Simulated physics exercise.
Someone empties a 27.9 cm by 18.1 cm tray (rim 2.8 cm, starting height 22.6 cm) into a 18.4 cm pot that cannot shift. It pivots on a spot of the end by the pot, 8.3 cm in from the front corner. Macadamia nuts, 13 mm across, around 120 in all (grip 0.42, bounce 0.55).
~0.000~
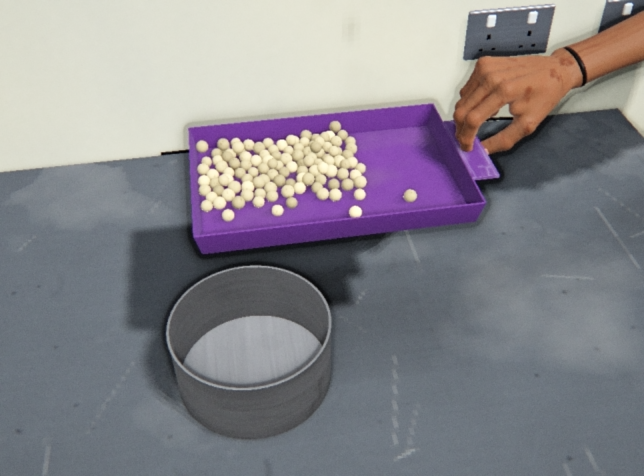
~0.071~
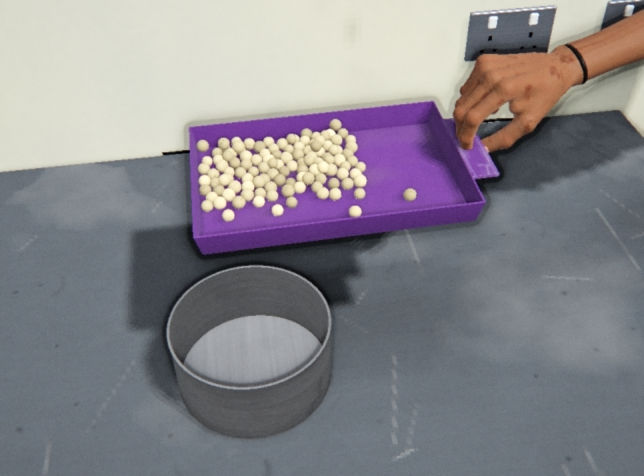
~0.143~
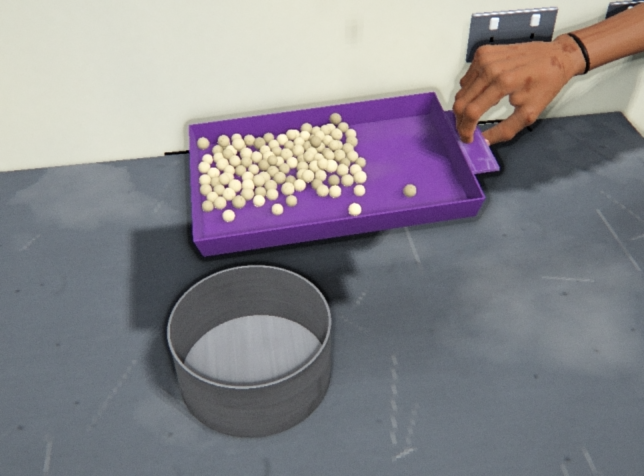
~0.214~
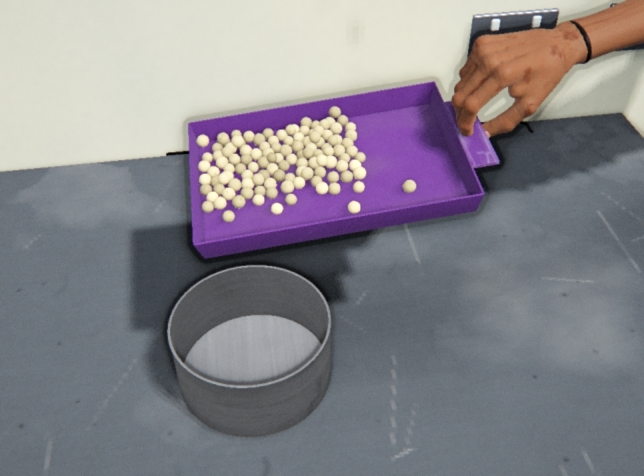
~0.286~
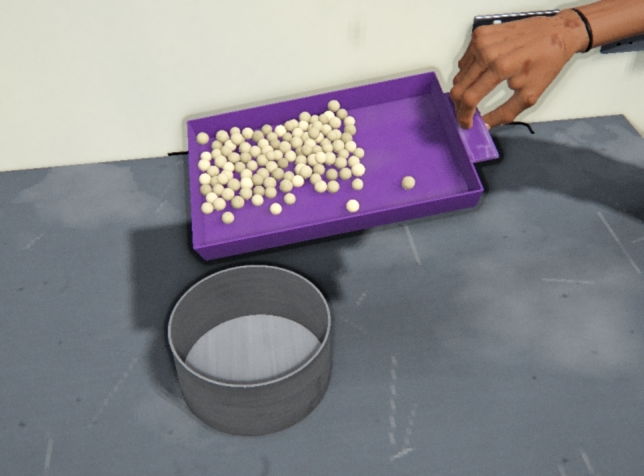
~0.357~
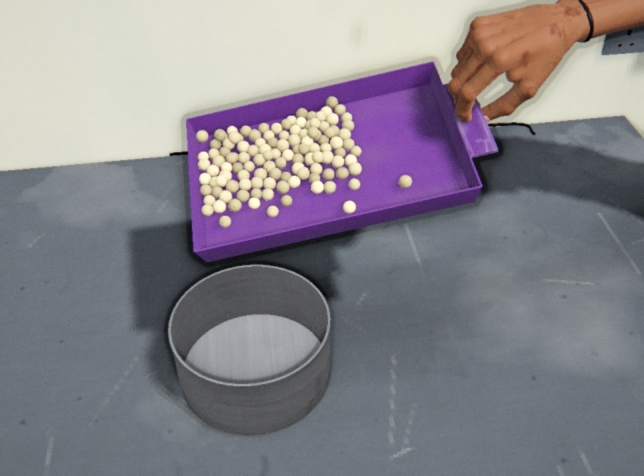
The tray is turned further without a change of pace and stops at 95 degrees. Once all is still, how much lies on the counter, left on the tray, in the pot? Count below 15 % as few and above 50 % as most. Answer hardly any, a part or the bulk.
Counter hardly any, tray hardly any, pot the bulk.
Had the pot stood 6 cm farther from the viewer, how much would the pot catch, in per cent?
It would be near 40 per cent.
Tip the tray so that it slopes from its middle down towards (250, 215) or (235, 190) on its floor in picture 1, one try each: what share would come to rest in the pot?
About 40 and 0 per cent.
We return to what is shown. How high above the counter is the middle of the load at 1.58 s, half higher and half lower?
Some 26 cm.
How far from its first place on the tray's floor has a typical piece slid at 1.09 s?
Roughly 6 cm.
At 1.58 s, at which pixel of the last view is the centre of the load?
Around (236, 194).
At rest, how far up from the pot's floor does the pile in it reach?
Some 3.0 cm.
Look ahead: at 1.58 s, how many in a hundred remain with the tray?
Some 95 per cent of the load.
Then, at 1.09 s, tilt 52 degrees; the tray holds 100 %, the pot 0 %.
After 1.58 s, tilt 77 degrees; the tray holds 95 %, the pot 5 %.
After 2.14 s, tilt 95 degrees; the tray holds 20 %, the pot 65 %.
By 3.0 s all is still; counter 5 %, tray 0 %, pot 95 %.
